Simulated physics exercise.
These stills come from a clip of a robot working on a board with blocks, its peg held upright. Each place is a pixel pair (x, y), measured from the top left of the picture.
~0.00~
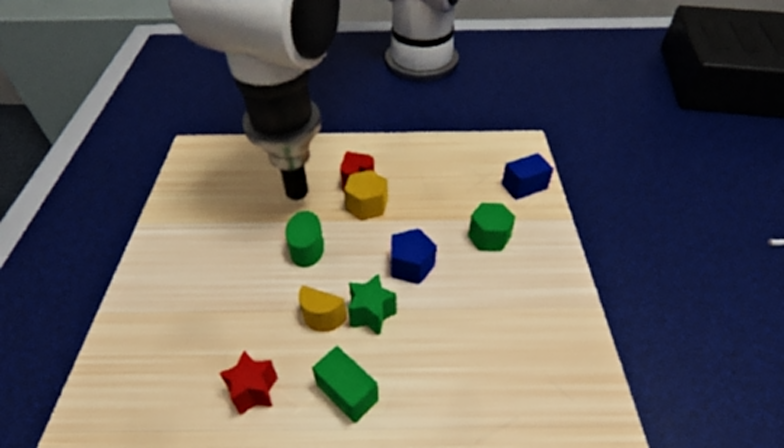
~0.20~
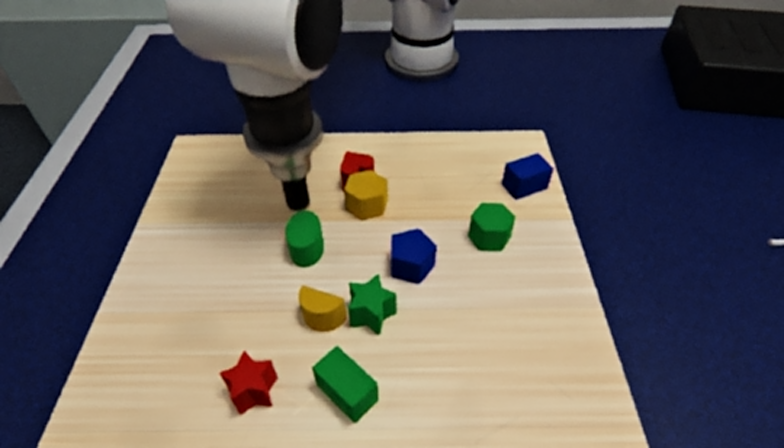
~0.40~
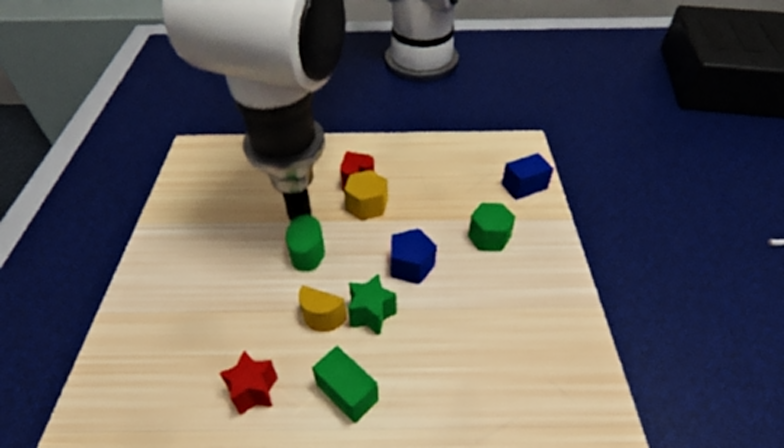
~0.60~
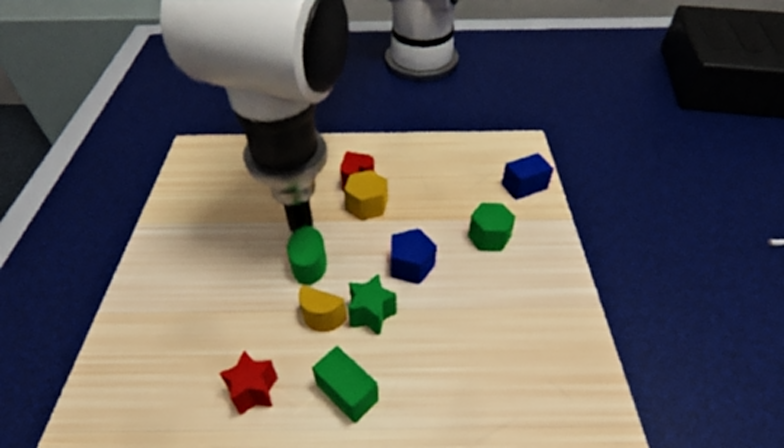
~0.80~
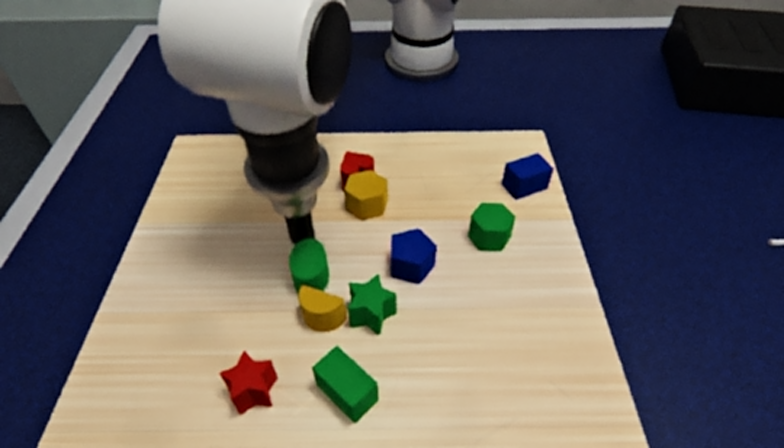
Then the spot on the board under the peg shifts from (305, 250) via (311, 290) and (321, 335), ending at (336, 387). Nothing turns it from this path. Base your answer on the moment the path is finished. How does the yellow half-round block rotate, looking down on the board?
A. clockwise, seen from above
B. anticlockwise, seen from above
The answer is B.
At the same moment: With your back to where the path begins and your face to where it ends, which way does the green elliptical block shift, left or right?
It moves over to the right.
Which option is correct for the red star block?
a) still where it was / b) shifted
Letter b.
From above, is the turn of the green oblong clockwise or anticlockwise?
Turns clockwise.
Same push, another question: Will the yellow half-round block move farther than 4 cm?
Yes - that is the case.
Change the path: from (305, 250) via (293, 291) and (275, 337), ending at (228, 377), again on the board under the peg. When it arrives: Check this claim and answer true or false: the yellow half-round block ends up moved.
True - the claim holds.
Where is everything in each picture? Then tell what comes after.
In the first picture, tip of the peg (297, 193), middles of tops, red star block (246, 374), green elliptical block (303, 228), yellow half-round block (318, 300), green oblong (344, 375).
In the second picture, peg (299, 203), nothing pushed.
In the third picture, peg (300, 214), green elliptical block (303, 232).
In the fourth picture, peg (301, 225), green elliptical block (305, 245).
In the fifth picture, peg (303, 237), red star block (246, 374), green elliptical block (307, 258), yellow half-round block (318, 300), green oblong (344, 375).
The first path, step by step. One third of the way, peg (308, 279); green elliptical block (305, 305), turned 15° clockwise; yellow half-round block (325, 329), turned 85° anticlockwise.
Two thirds of the way, peg (319, 324); red star block (240, 377); green elliptical block (295, 350), turned 65° clockwise; yellow half-round block (337, 343), turned 100° anticlockwise; green oblong (354, 387), turned 15° clockwise.
At the end, peg (333, 376); red star block (233, 381); green elliptical block (290, 380), turned 125° clockwise; yellow half-round block (361, 355), turned 115° anticlockwise; green oblong (372, 408), turned 40° clockwise.
